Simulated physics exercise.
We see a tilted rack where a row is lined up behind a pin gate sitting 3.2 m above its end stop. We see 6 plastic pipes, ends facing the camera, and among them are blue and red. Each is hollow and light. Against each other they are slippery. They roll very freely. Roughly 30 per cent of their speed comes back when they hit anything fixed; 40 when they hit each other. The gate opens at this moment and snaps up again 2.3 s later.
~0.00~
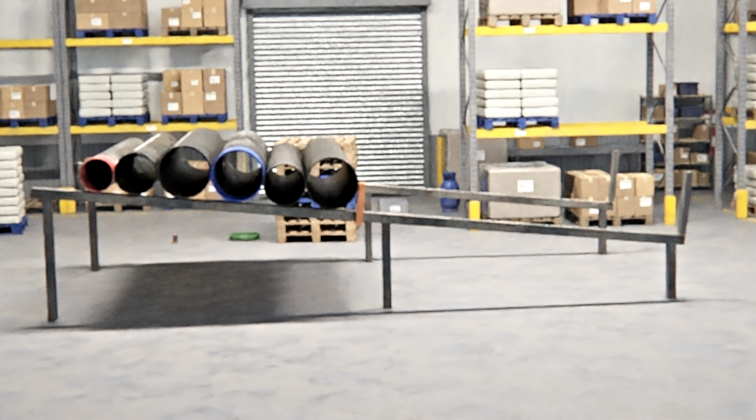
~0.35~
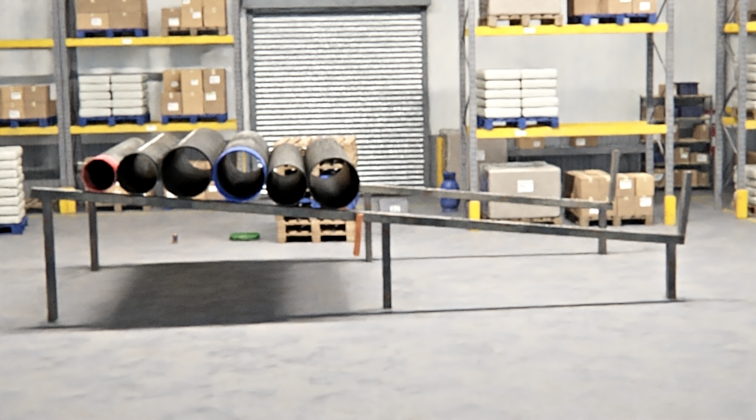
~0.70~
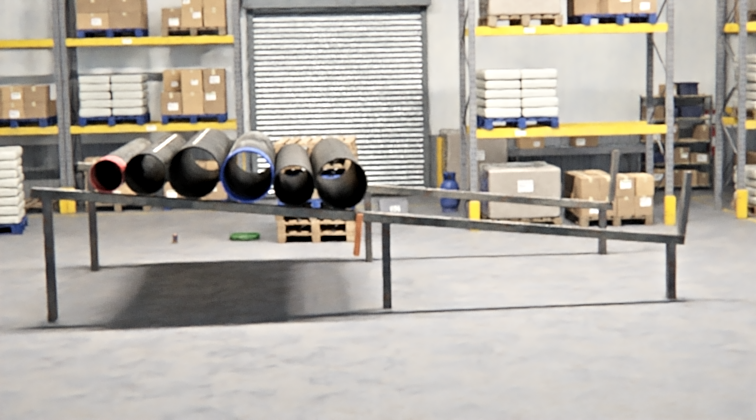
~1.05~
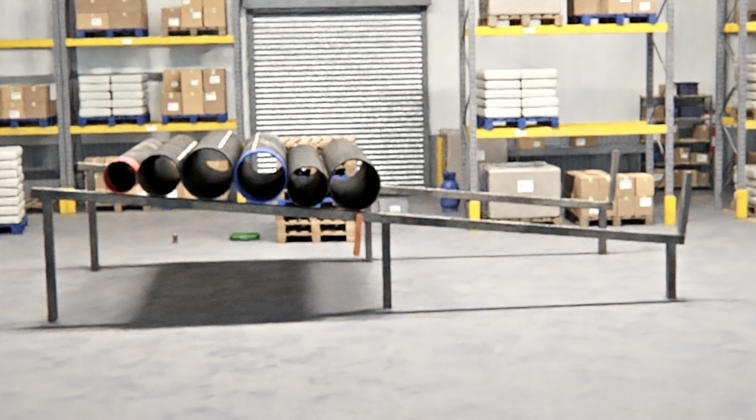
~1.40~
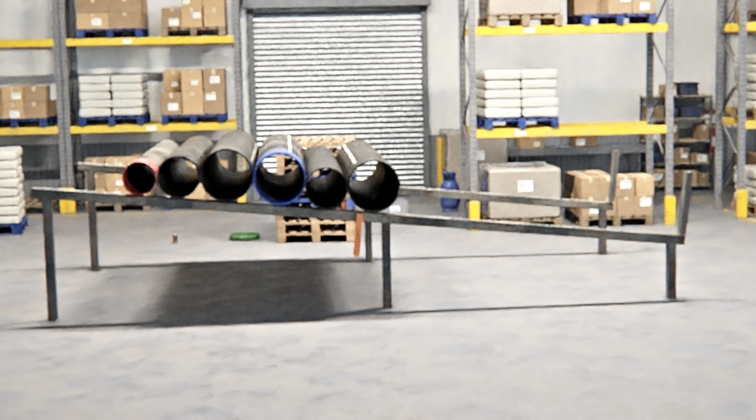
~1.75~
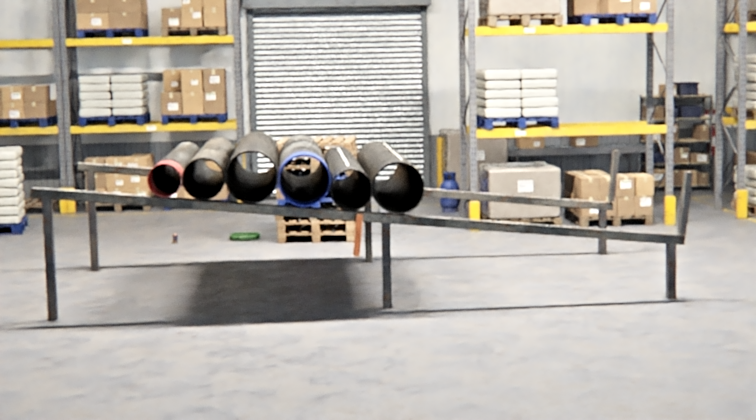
In a warehouse, an orange gate dropping and six pipes, one blue-rimmed and one red-rimmed, rolling right along a sloping rack.
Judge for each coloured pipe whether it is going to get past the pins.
Blue: Gets away. Red: Is kept back.
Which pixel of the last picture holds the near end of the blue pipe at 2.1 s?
Around (335, 183).
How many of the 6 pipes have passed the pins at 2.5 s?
3.
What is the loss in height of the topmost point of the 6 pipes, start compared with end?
15 cm.
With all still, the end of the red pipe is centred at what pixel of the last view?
Rest position in the last view: About (246, 186).
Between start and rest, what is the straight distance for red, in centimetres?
The red one shifted 140.
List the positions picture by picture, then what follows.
Blue (237, 176), red (97, 175); pins up; the rack falls 6°, in the first picture.
Blue (239, 176), red (99, 175); pins down, in the second picture.
Blue (247, 177), red (106, 176); pins down; the first has rolled 10 cm, in the third picture.
Blue (260, 178), red (120, 177); pins down; the first has rolled 20 cm, in the fourth picture.
Blue (280, 179), red (139, 178); pins down; the first has rolled 40 cm, in the fifth picture.
Blue (305, 181), red (165, 180); pins down; the first has rolled 65 cm, in the sixth picture.
By 2.0 s, blue is on the rails, 35 cm above the pins, rolling right; red is on the rails, 165 cm above the pins, rolling right; 2 of 6 have passed.
By 2.1 s, blue is on the rails, 25 cm above the pins, rolling right; red is on the rails, 155 cm above the pins, rolling right; 2 of 6 have passed.
By 2.3 s, blue is on the rails, 5 cm above the pins, rolling right; red is on the rails, 135 cm above the pins, rolling right; 2 of 6 have passed.
By 2.5 s, blue is in the air, 15 cm below the pins, rolling right; red is on the rails, 115 cm above the pins, rolling right; 3 of 6 have passed.
Finally (5.1 s), blue is on the rails, 200 cm below the pins; red is on the rails, 110 cm above the pins; 3 of 6 have passed.
